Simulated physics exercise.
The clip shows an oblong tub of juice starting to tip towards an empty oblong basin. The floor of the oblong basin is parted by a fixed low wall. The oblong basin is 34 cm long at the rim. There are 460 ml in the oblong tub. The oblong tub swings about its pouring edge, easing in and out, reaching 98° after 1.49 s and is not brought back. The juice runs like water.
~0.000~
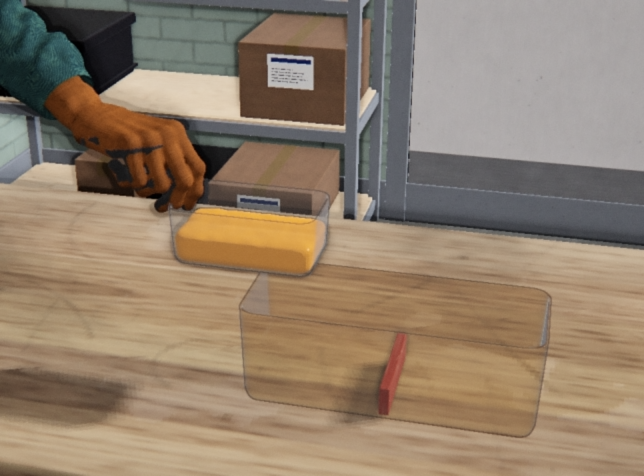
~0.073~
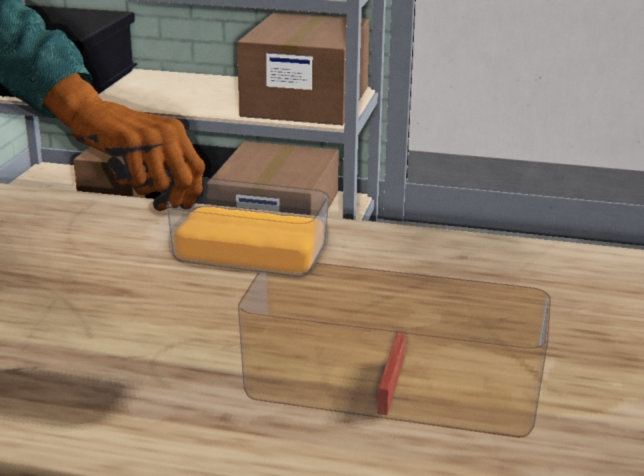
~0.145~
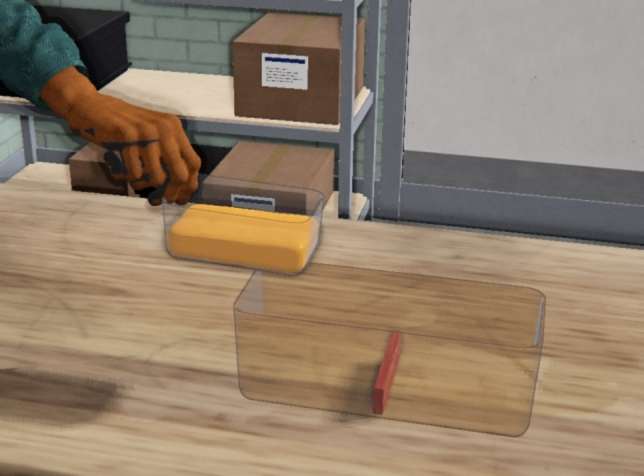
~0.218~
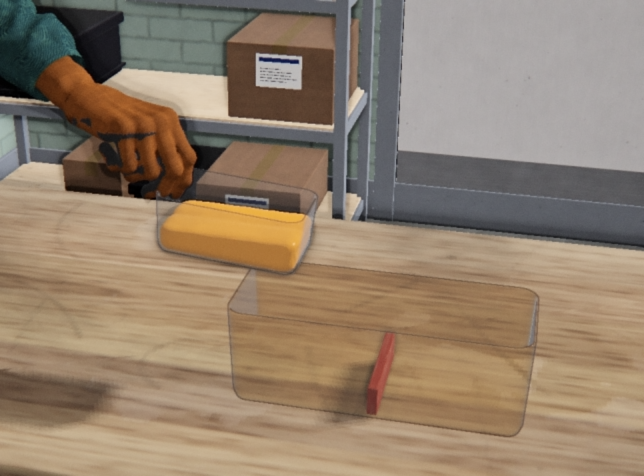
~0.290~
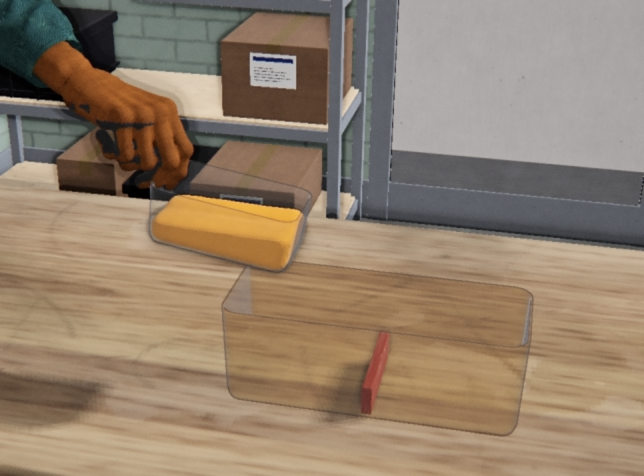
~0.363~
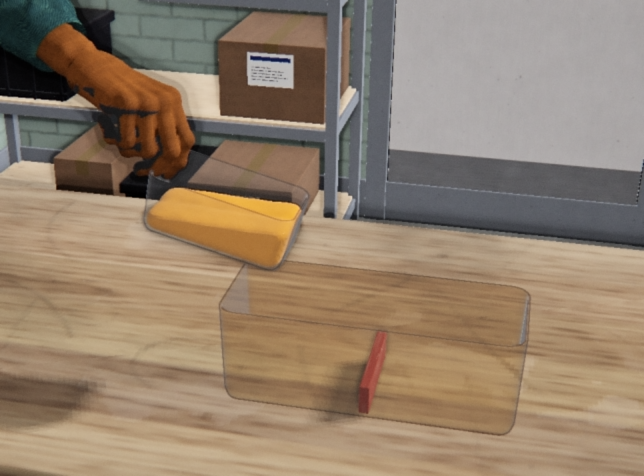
We see a gloved hand beside a small clear tub of orange juice on a wooden table, behind a larger, empty clear basin with a red divider; the tub gradually tilts a little towards the right as the view shifts slightly.
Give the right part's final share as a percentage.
The far part has some 48 per cent.
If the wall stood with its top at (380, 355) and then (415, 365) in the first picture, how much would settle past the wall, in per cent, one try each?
In turn about 75 and 5 per cent.
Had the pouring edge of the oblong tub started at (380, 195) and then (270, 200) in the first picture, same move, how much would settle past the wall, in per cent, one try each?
In turn about 95 and 5 per cent.
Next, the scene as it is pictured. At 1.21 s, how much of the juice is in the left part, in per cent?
Near 28 in a hundred.
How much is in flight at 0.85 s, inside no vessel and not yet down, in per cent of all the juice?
Some 32 per cent.
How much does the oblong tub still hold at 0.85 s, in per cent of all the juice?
About 58 per cent.
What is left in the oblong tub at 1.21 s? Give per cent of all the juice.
Near 16 in a hundred.
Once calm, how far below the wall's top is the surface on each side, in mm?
Some 24 mm on the left and 26 mm on the right.
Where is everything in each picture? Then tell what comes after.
Tilt 0°; pouring edge (322, 210); surface from (186, 220) to (320, 234); the oblong basin's rim runs from (253, 285) to (549, 321); the wall's top is at (394, 361), in the first picture.
Tilt 1°; pouring edge (321, 210); surface from (185, 218) to (318, 233), in the second picture.
Tilt 2°; pouring edge (316, 209); surface from (179, 216) to (314, 231), in the third picture.
Tilt 5°; pouring edge (310, 210); surface from (171, 212) to (307, 229), in the fourth picture.
Tilt 9°; pouring edge (304, 209); surface from (164, 206) to (300, 224), in the fifth picture.
Tilt 14°; pouring edge (302, 209); surface from (159, 199) to (297, 218), in the sixth picture.
After 0.85 s the tilt is 60° and 57 per cent is still to pour, 11 is left of the wall and 0 right of it.
After 1.21 s the tilt is 90° and 15 per cent is still to pour, 29 is left of the wall and 43 right of it.
After 1.58 s the tilt is 98° and 2 per cent is still to pour, 49 is left of the wall and 47 right of it.
After 1.99 s the tilt is 98° and 0 per cent is still to pour, 51 is left of the wall and 48 right of it.
In the end 51 per cent lies left of the wall, 48 right of it and 1 outside.
